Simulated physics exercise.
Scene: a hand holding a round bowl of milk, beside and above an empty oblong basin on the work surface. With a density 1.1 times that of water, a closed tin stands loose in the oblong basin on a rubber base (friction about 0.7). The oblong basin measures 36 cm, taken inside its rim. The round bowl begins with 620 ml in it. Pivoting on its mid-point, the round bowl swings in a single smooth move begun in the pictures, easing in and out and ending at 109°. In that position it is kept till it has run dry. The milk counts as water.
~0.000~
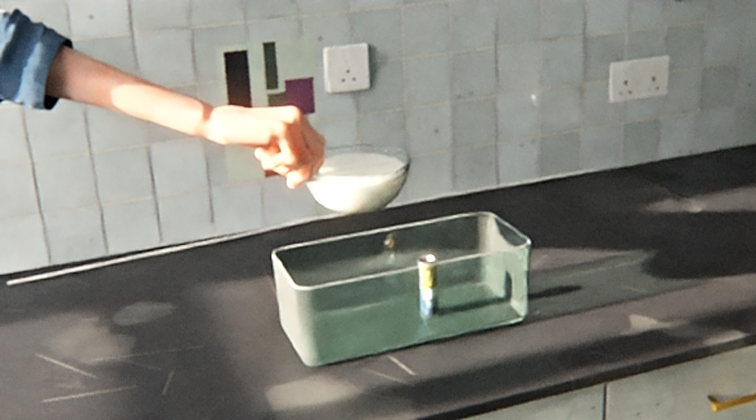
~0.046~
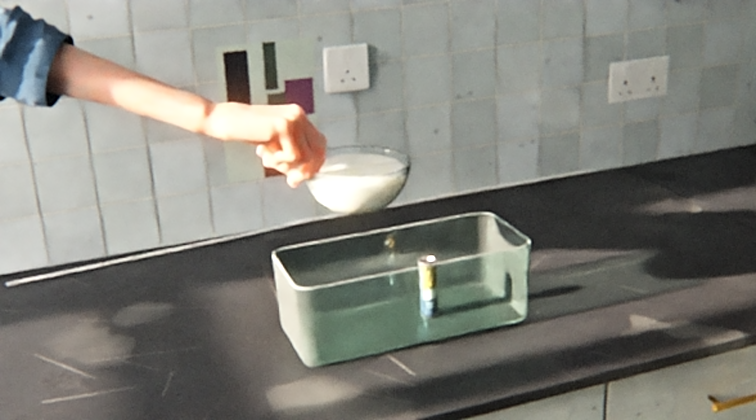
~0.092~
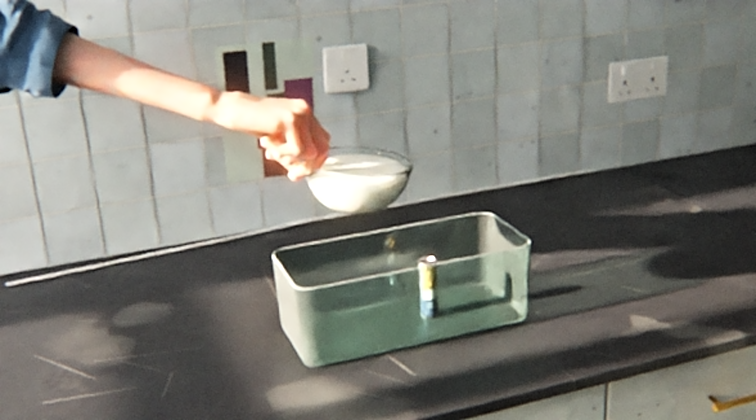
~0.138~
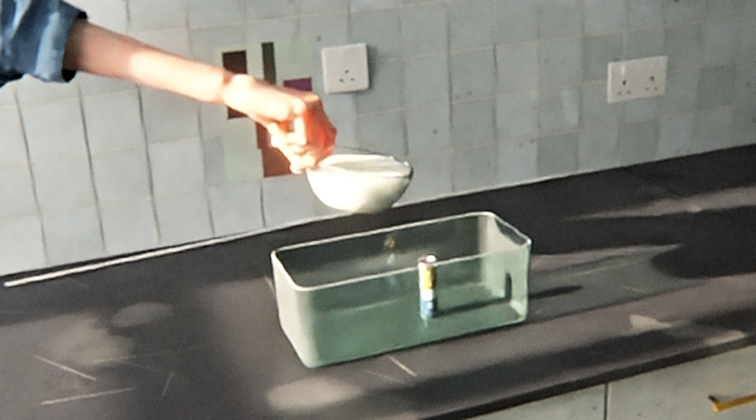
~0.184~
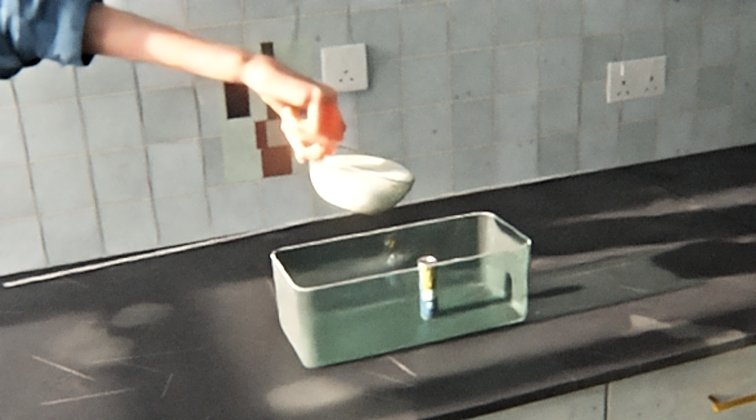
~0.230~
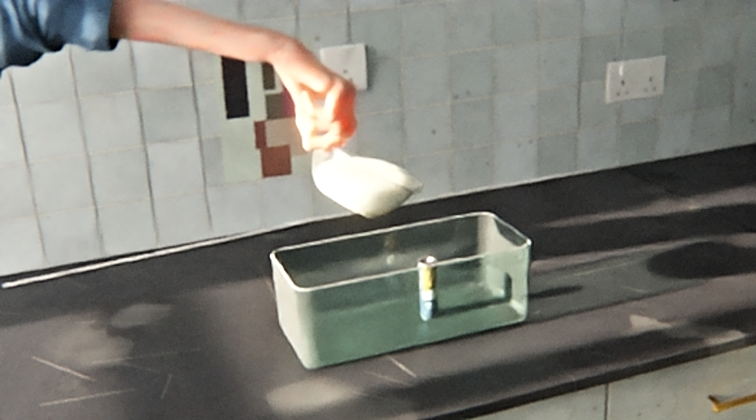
In this clip, a hand reaching in from the left holds a round bowl of milk above an oblong basin with a small upright cylinder inside, then rises slightly as it tilts the bowl down towards the right.
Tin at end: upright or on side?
It stays on its base.
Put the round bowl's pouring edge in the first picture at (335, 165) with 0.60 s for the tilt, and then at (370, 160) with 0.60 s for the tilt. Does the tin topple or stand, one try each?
First it stays on its base; then it tips over.
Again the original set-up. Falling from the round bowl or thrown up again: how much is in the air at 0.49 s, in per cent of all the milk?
Estimate: Some 20 % of the total.
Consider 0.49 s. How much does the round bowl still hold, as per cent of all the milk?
At that time about 5 in a hundred parts are still held.
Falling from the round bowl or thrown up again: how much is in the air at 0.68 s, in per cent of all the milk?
In-air share: About 3 %.
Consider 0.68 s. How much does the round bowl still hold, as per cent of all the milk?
0 in a hundred, give or take.
By 0.49 s the tilt is 100° and 5 per cent is still to pour; the tin stands where it began.
By 0.68 s the tilt is 109° and 0 per cent is still to pour; the tin stands 1 cm from where it began.
By 0.88 s the tilt is 109° and 0 per cent is still to pour; the tin leans 6°.
By 1.10 s the tilt is 109° and 0 per cent is still to pour; the tin stands 1 cm from where it began.
At rest the tin stands where it began.
